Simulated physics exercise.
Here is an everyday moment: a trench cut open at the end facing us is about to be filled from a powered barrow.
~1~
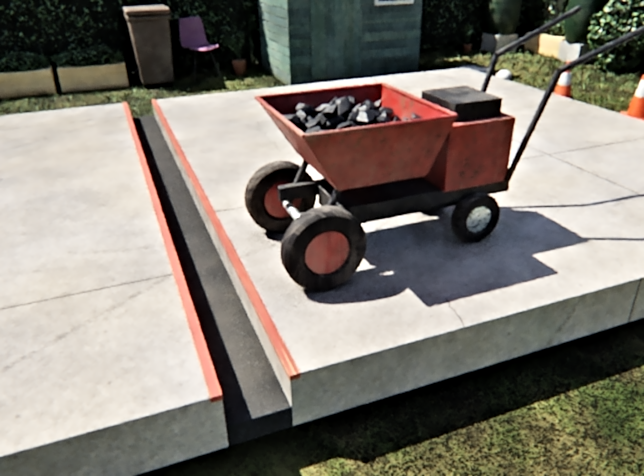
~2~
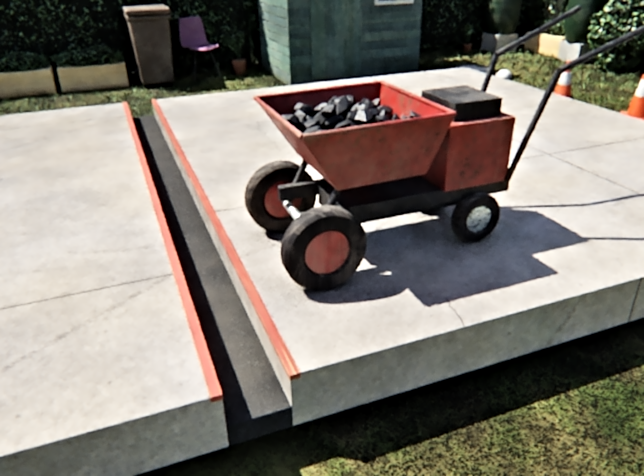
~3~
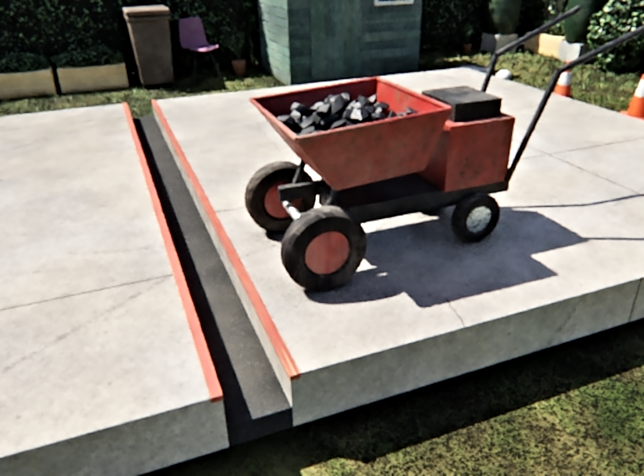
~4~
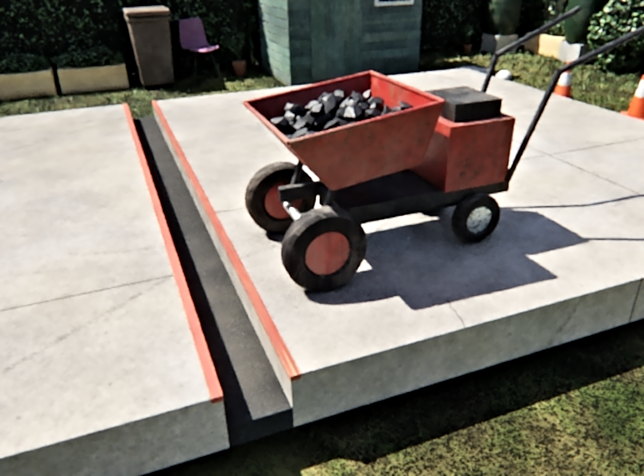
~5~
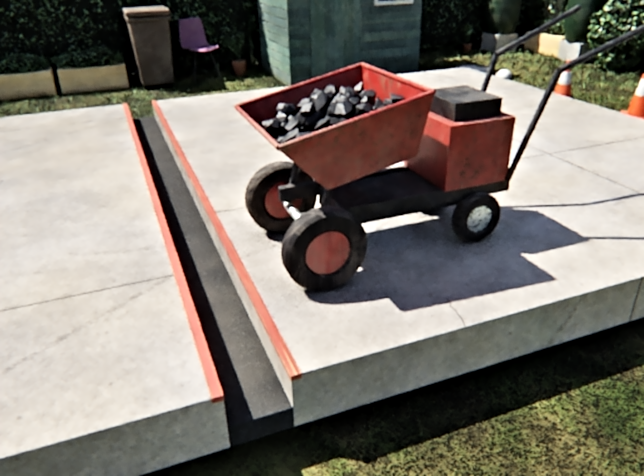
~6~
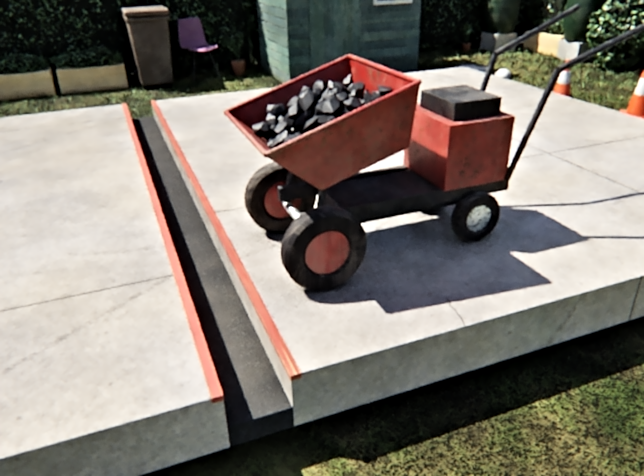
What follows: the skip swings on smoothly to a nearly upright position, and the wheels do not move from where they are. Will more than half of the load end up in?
No. I expect the trench to not get most of the load.
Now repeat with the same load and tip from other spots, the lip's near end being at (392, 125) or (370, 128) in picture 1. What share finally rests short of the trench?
About 30 % and 10 %.
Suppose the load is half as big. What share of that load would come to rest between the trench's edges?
Around 30 %.
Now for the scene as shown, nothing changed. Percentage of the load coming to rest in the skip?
I'd say around 0 per cent.
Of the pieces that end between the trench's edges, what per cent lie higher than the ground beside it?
Roughly 10 percent.
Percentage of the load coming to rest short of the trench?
Roughly 0 per cent of the load.
Just after the last frame, skip tipped steeply; every one in the skip.
A moment on, skip tipped right over; the larger part in the skip; about a tenth beyond it; about a tenth falling.
Further on, skip tipped right over; roughly a quarter in the skip; about a tenth in or heaped over the trench; roughly two thirds beyond it; just a few falling.
When it is over, skip tipped right over; roughly a third in or heaped over the trench; roughly two thirds beyond it.
